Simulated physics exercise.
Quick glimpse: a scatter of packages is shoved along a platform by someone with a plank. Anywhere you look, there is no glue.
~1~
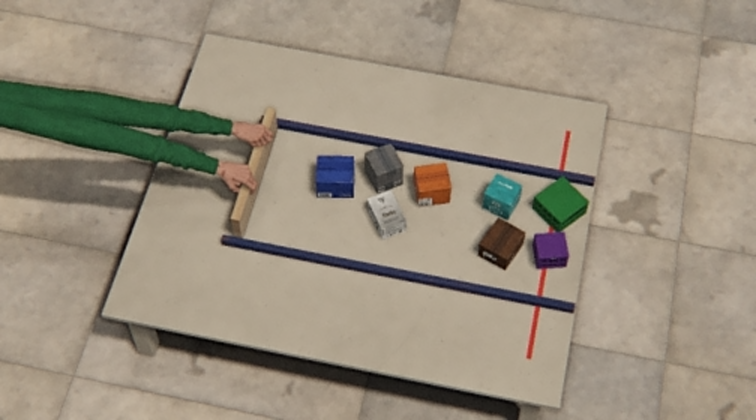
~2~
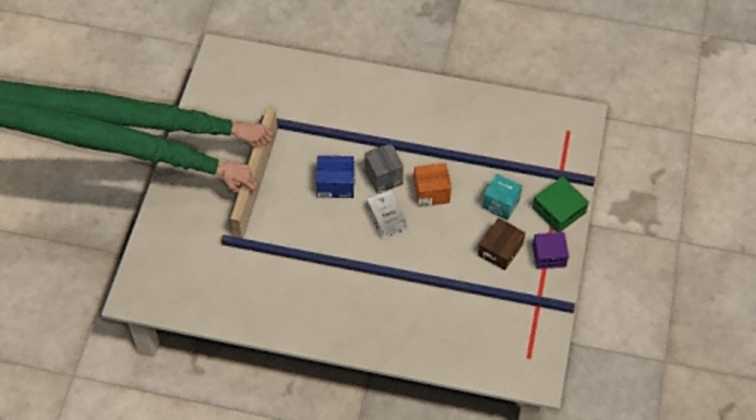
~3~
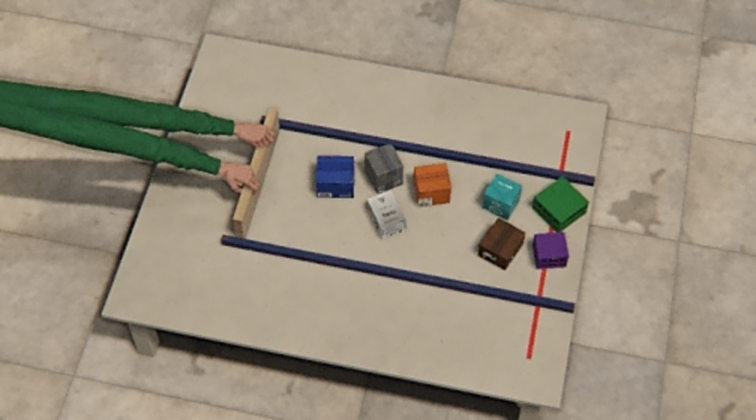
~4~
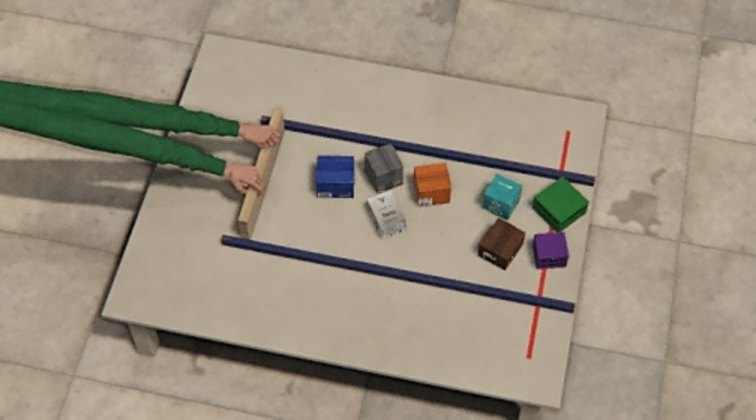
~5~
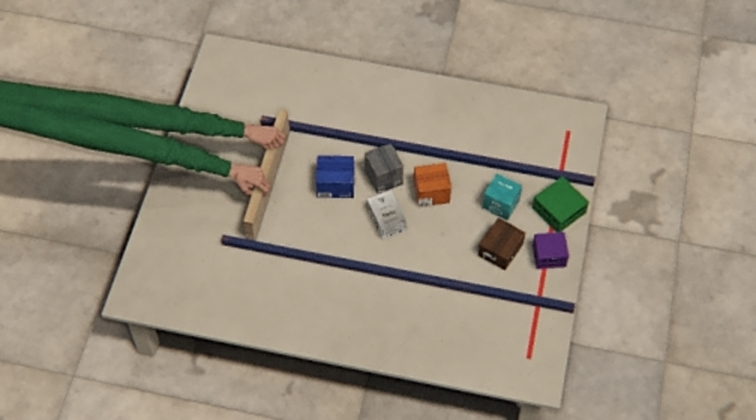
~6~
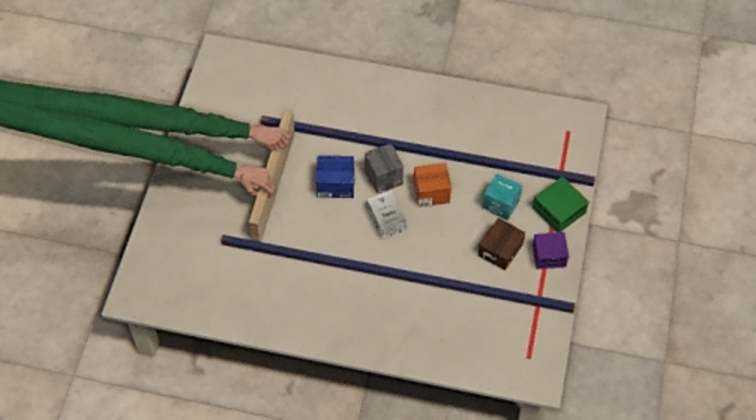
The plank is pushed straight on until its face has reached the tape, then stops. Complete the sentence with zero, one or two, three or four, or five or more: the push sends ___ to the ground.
The push sends five or more to the ground.
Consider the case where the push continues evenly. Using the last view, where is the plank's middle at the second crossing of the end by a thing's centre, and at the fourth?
The first one at (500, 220), the next at (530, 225).
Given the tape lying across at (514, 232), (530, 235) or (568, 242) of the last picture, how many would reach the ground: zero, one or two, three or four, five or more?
Taking the places in the order asked: Either three or four, then either three or four, then five or more.
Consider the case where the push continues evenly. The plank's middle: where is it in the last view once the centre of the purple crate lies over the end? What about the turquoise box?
Middle: Roughly (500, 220); roughly (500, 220).
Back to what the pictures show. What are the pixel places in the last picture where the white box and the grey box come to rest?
Middles: Around (559, 264) and around (574, 188).
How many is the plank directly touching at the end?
It adds up to 3.
Soon after, none off yet; green crate at rest near (560, 205); purple crate at rest near (551, 251); brown parcel at rest near (502, 244).
In the end, the number that fall off is five or more; gone, orange parcel, turquoise box, brown parcel, purple crate and green crate.
